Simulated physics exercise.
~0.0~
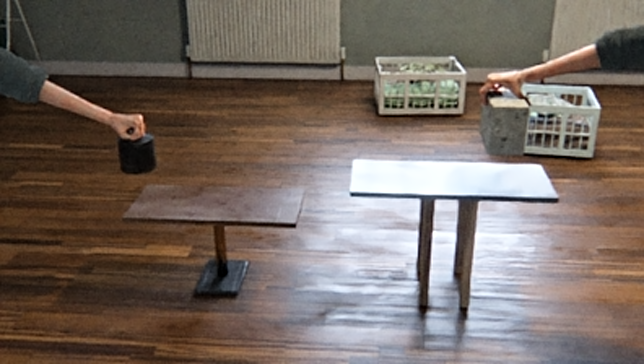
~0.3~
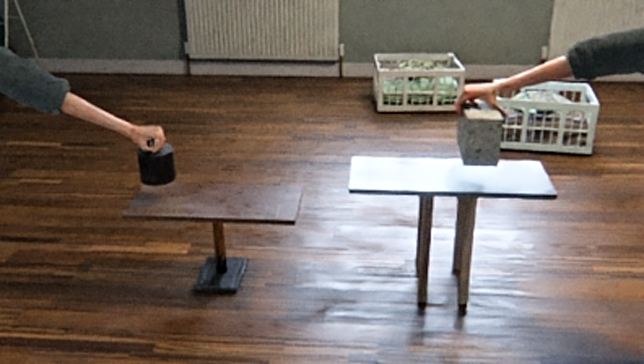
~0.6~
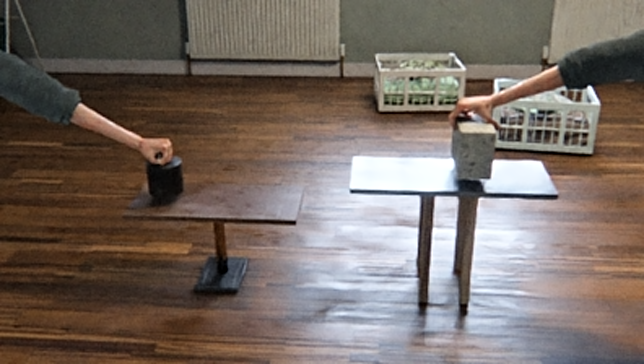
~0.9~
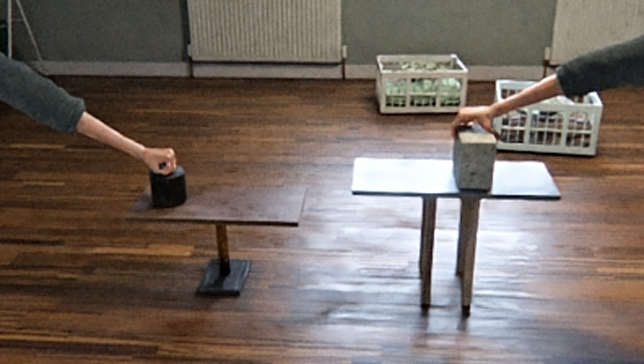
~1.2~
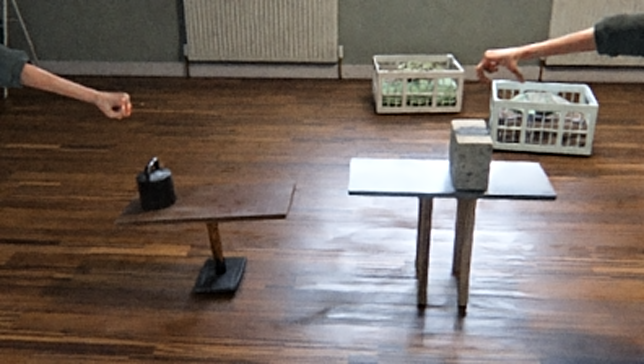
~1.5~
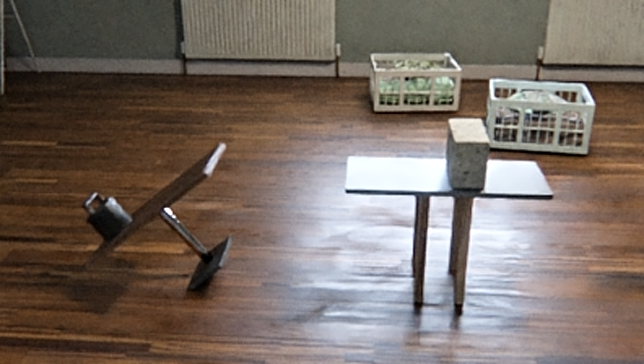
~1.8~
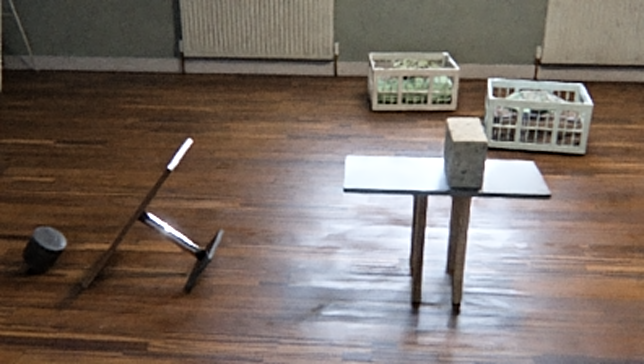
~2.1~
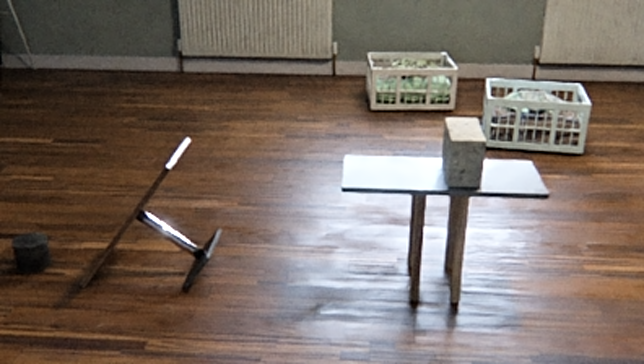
On a dark wooden floor, two hands set a black object on the left end of a brown pedestal table and a grey block on a pale-topped table, then let go; the brown table tips left, its object tumbles off, and the pale-topped one stays upright.
